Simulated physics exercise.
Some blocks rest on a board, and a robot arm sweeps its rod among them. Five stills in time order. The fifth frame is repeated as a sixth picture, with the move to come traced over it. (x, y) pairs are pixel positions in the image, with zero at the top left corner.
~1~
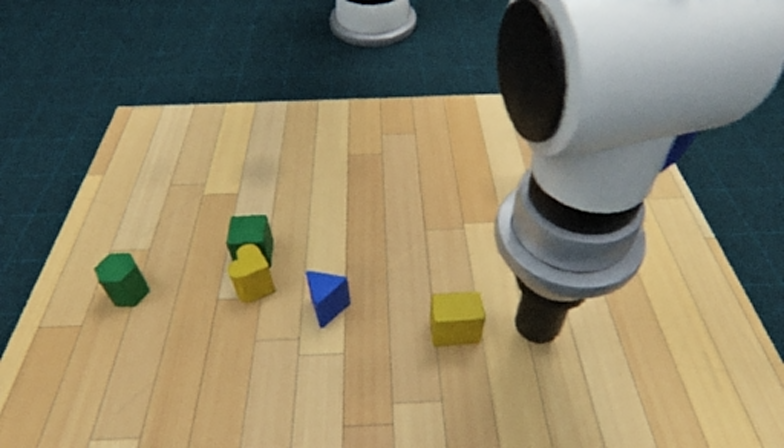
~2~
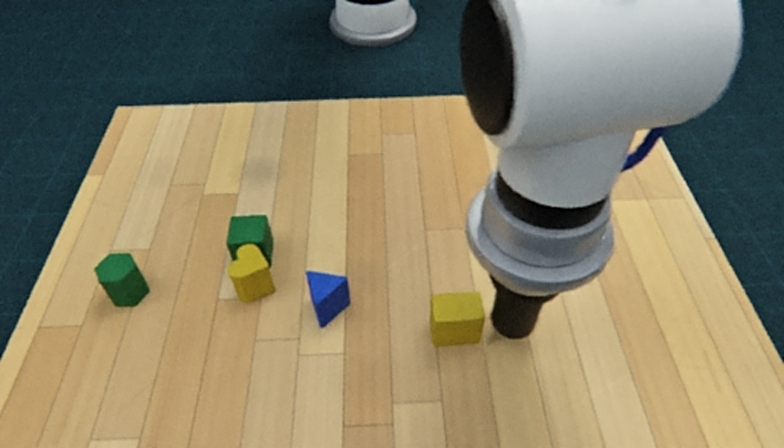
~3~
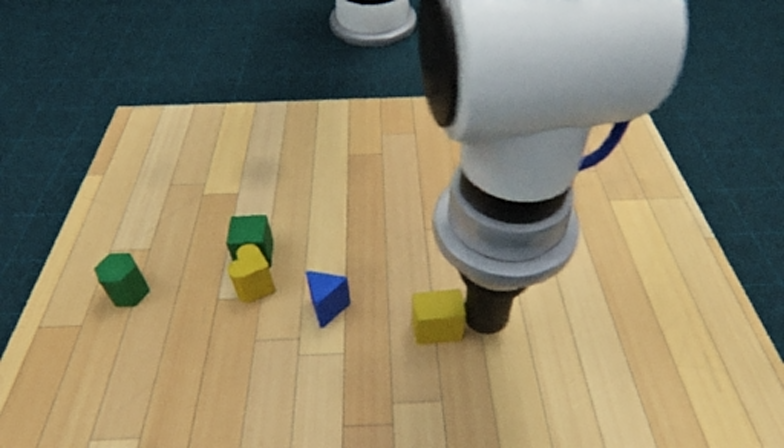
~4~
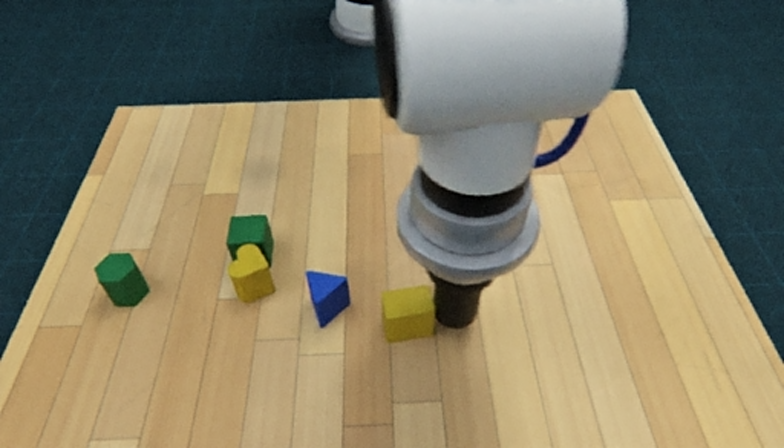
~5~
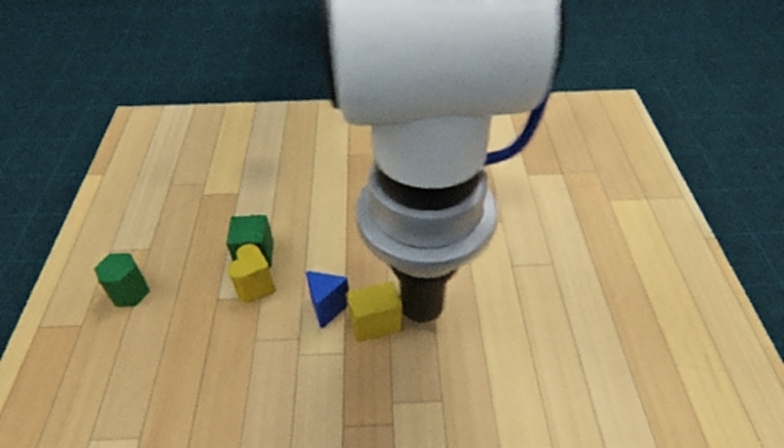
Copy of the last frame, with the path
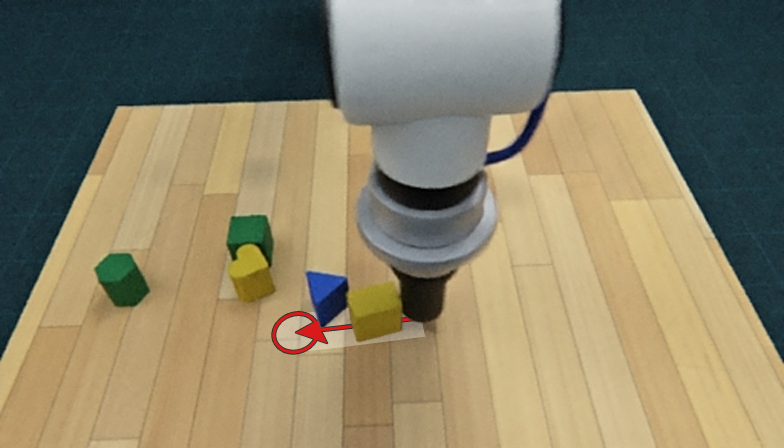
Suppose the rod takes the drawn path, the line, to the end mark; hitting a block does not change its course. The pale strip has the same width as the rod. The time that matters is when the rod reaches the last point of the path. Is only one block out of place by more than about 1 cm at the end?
No - that is not the case.
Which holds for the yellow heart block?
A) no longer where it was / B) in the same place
It's B.
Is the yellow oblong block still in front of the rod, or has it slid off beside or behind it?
Still in front.
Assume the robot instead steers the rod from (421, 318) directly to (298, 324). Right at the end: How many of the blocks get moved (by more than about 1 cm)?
Blocks moved: Two.
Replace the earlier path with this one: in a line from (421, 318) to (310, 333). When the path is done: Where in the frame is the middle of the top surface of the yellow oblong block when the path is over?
If I read the scene right, the answer is (255, 319).
The drawn path runs from (421, 318) to (296, 332).
The first path, step by step. One third of the way, rod (377, 309); blue triangular block (316, 281), turned 20° clockwise; yellow oblong block (328, 305).
Two thirds of the way, rod (335, 315); blue triangular block (314, 278), turned 25° clockwise; yellow oblong block (284, 313).
At the end, rod (292, 319); yellow heart block not moved; blue triangular block (307, 275), turned 40° clockwise; yellow oblong block (240, 320).
